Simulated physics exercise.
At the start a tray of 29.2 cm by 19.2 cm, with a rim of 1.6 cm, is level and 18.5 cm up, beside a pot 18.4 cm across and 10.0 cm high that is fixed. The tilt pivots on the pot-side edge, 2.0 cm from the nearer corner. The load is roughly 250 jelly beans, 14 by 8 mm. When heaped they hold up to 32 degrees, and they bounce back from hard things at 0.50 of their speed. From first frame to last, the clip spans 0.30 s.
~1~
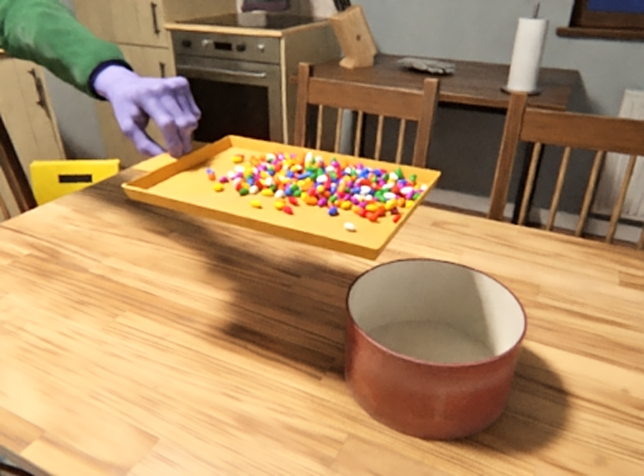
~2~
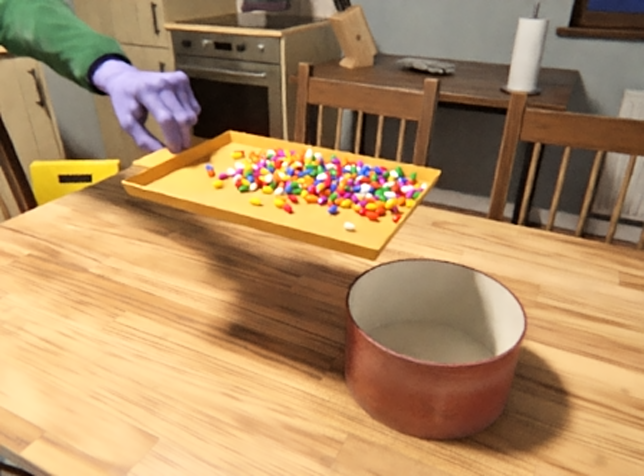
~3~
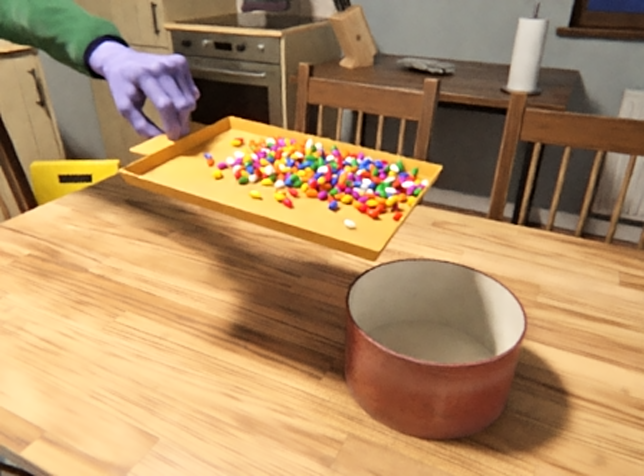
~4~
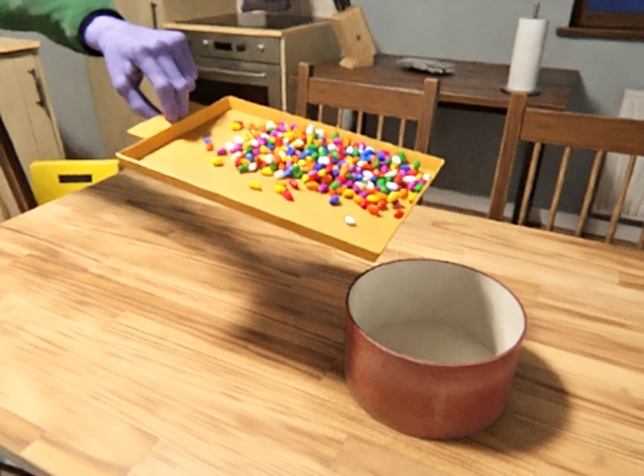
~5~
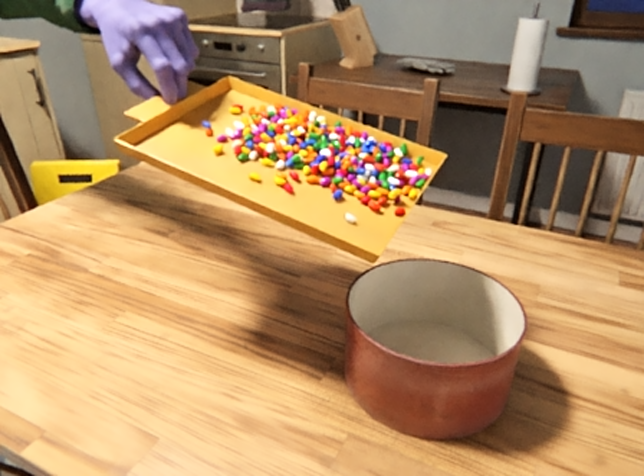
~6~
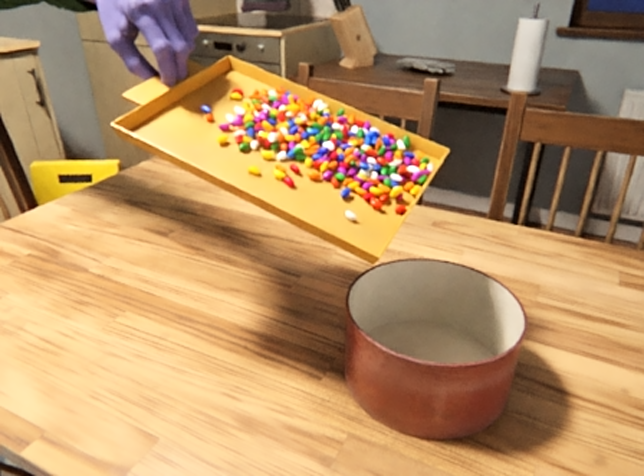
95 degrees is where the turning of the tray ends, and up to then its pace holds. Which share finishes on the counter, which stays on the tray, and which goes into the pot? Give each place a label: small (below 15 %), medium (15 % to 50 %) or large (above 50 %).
Shares by place: Counter large, left on the tray small, pot medium.
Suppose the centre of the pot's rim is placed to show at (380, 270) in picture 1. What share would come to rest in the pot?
Roughly 0 percent would end up there.
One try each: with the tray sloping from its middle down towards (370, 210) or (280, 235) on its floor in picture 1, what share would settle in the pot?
About 80 per cent on the first try and 5 per cent on the second.
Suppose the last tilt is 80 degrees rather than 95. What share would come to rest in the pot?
In that case, near 30 percent.
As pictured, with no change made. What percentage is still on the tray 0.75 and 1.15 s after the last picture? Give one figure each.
Roughly 40 then 0.
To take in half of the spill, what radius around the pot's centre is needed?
Some 18 cm.
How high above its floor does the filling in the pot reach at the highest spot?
It reaches roughly 1.5 cm.
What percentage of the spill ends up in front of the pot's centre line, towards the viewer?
Some 100 per cent.
Then, 0.45 s after the last picture, tilt 55 degrees; the tray holds 90 %, the pot 0 %.
Then, 0.75 s after the last picture, tilt 80 degrees; the tray holds 40 %, the pot 15 %.
Then, 1.15 s after the last picture, tilt 95 degrees; the tray holds 0 %, the pot 35 %.
In the end, counter 65 %, tray 0 %, pot 35 %.
